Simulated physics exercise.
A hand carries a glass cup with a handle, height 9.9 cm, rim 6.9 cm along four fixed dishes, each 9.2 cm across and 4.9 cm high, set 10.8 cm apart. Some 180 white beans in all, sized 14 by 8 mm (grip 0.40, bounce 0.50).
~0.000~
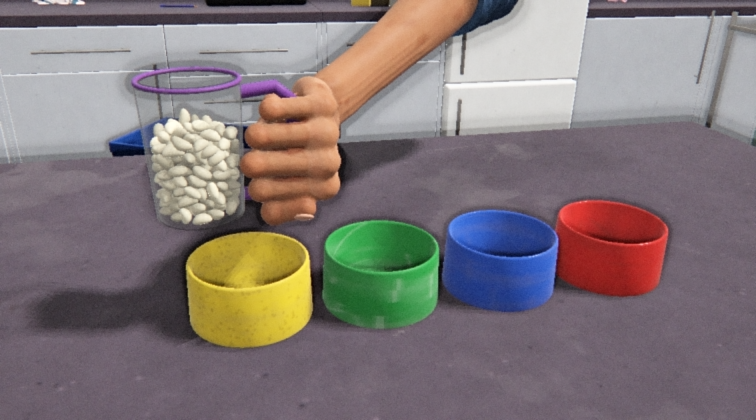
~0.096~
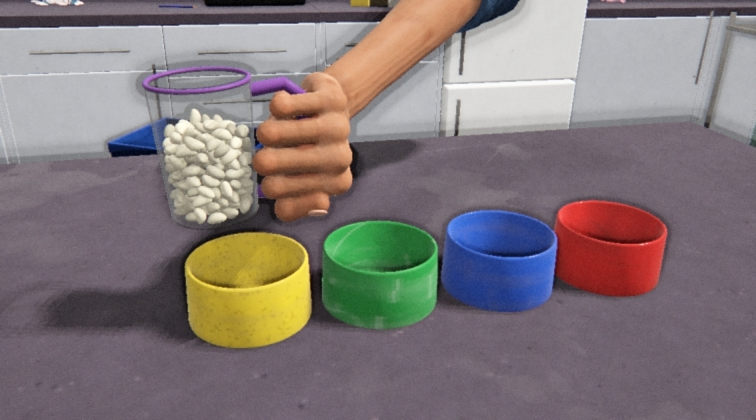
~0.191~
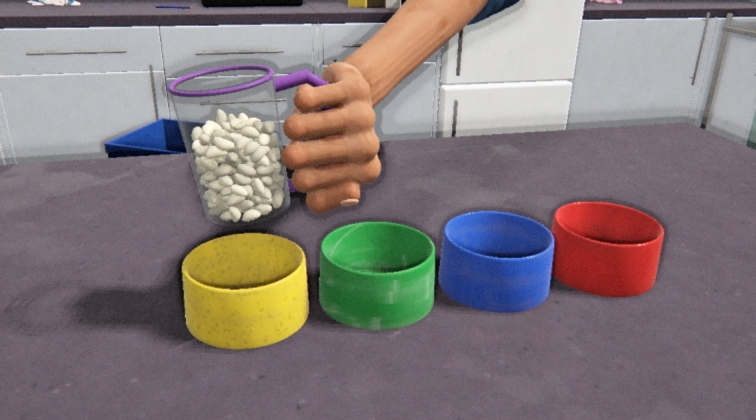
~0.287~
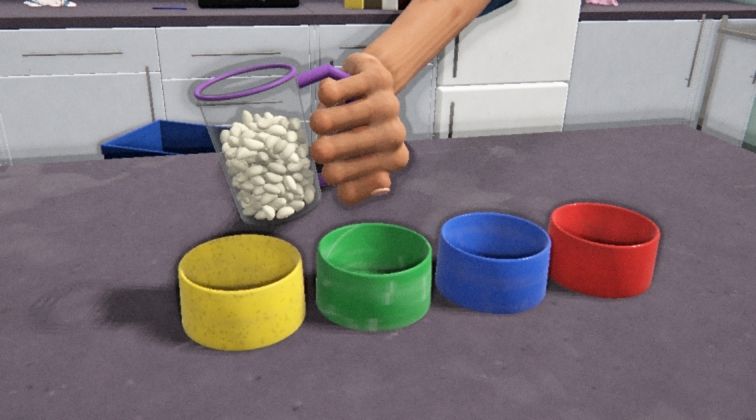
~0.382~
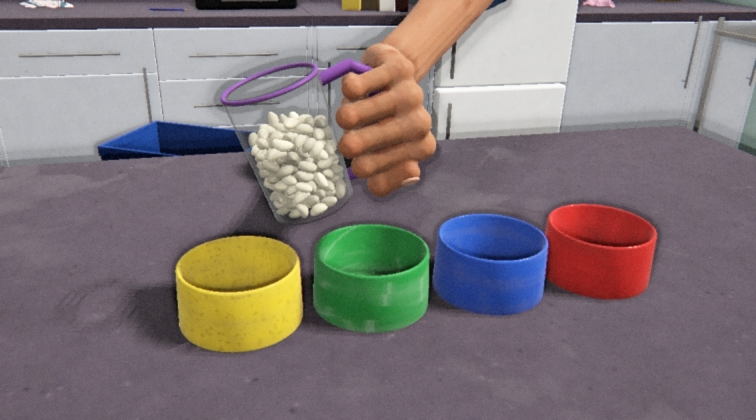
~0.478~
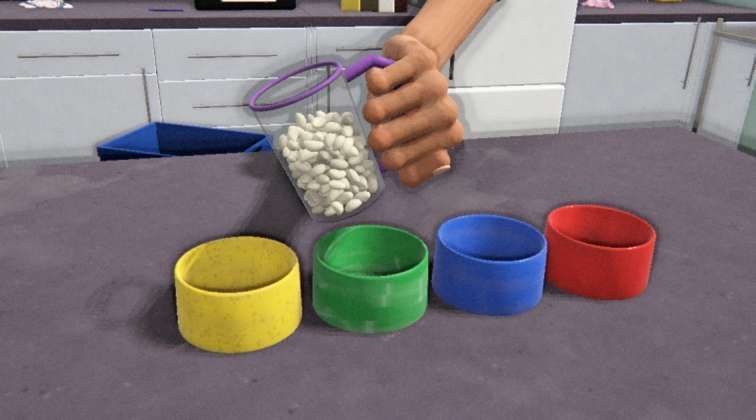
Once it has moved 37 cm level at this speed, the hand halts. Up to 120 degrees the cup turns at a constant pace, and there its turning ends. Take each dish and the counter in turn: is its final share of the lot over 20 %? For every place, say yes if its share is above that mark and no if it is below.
Red: Yes, blue: No, green: No, yellow: No, counter: Yes.
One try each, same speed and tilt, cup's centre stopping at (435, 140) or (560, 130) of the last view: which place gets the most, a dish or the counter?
The largest share ends at green first and at blue second.
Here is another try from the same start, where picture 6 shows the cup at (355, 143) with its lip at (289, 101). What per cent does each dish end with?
Final shares - red 40 %, blue 10 %, green 0 %, yellow 0 %.
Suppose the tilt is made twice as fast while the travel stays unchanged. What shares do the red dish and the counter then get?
In that case I'd put red at 0 and the counter at 10.
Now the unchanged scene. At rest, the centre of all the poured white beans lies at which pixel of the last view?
Near (553, 269).
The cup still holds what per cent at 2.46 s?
5 per cent.
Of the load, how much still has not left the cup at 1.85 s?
Roughly 100 per cent, I'd say.
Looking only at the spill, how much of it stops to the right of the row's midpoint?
About 100 per cent.
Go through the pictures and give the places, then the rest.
The first frame shows cup at (195, 148), tilt 0 degrees, lip at (134, 82), moved 0.0 cm; middle of the pieces at (197, 174); yellow dish at (248, 259); green dish at (381, 246); blue dish at (502, 233); red dish at (612, 222).
The second frame shows cup at (207, 148), tilt 2 degrees, lip at (145, 84), moved 0.9 cm; middle of the pieces at (209, 174).
The third frame shows cup at (236, 147), tilt 7 degrees, lip at (170, 88), moved 3.1 cm; middle of the pieces at (240, 172).
The fourth frame shows cup at (264, 146), tilt 12 degrees, lip at (196, 94), moved 5.4 cm; middle of the pieces at (270, 171).
The fifth frame shows cup at (293, 146), tilt 18 degrees, lip at (223, 100), moved 7.7 cm; middle of the pieces at (300, 169).
The sixth frame shows cup at (322, 145), tilt 23 degrees, lip at (251, 106), moved 10.0 cm; middle of the pieces at (332, 167); yellow dish at (237, 264); green dish at (371, 250); blue dish at (491, 238); red dish at (600, 226). Its pace works out near 55 degrees a second; the hand travels 24 cm a second.
Then, at 1.30 s, tilt 68 degrees; cup holds 100 %.
After 1.85 s, tilt 98 degrees; cup holds 100 %.
After 2.46 s, tilt 120 degrees; cup holds 5 %, red 40 %, blue 5 %.
In the end, at 3.5 s, red 40 %, blue 5 %, green 0 %, yellow 0 %, counter 55 %.
